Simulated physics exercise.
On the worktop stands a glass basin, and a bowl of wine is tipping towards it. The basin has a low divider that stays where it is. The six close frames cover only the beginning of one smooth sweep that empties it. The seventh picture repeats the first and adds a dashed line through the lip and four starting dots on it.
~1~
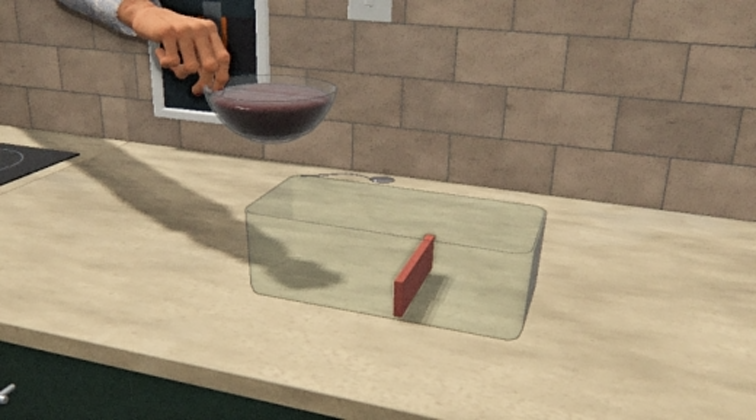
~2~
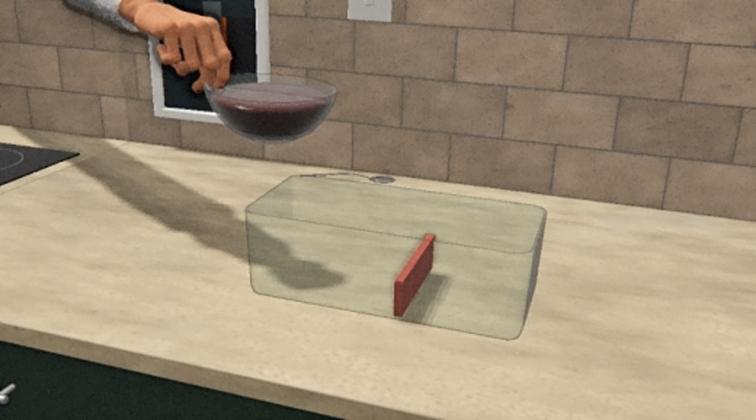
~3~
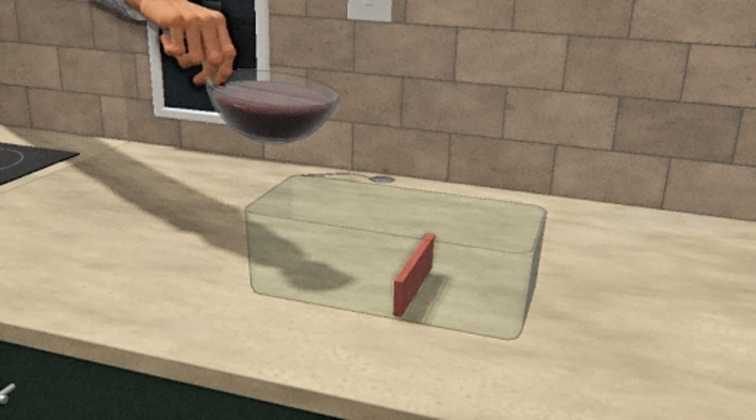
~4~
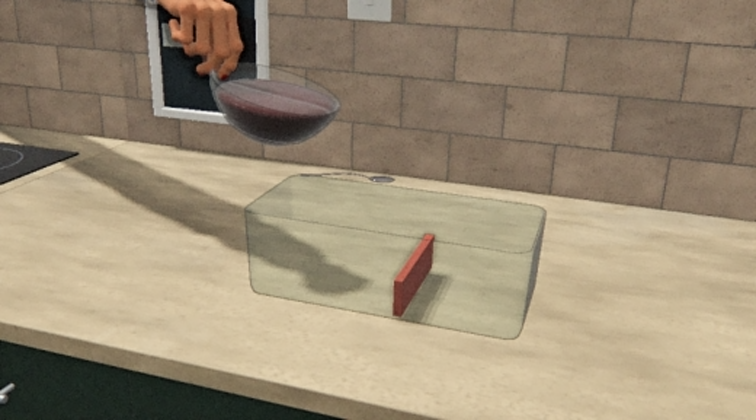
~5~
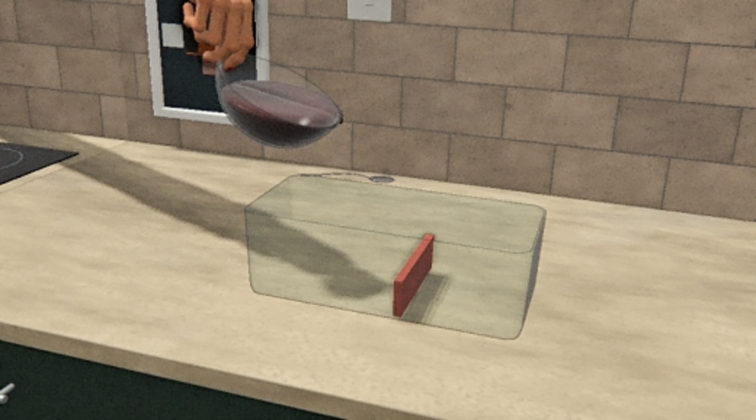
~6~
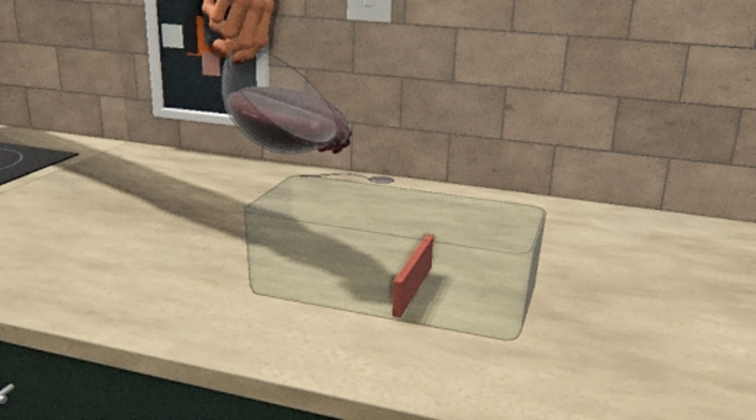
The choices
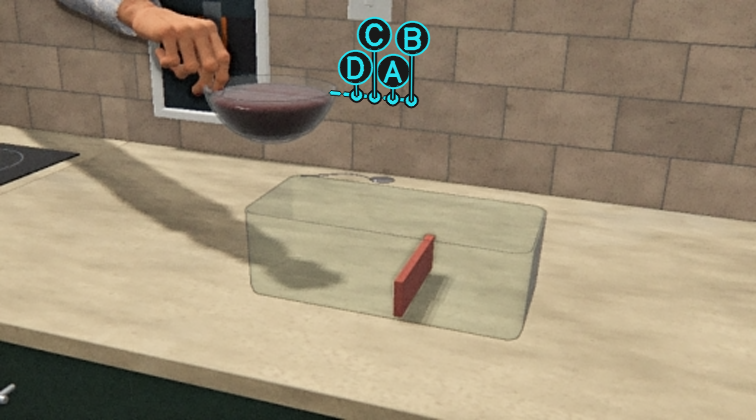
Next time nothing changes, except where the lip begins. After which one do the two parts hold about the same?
Spot A does it best.
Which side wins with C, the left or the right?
The left side.
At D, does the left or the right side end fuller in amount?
The left one.
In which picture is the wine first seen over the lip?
Picture 5.
On the marked copy, A at (392, 98); B at (411, 100); C at (374, 97); D at (356, 95).
For spot A, about 49 % ends left of the wall and 48 % right of it; 3 % is lost outside.
For spot B, about 31 % ends left of the wall and 67 % right of it.
For spot C, about 71 % ends left of the wall and 21 % right of it; 7 % is lost outside.
For spot D, about 87 % ends left of the wall and 6 % right of it; 7 % is lost outside.
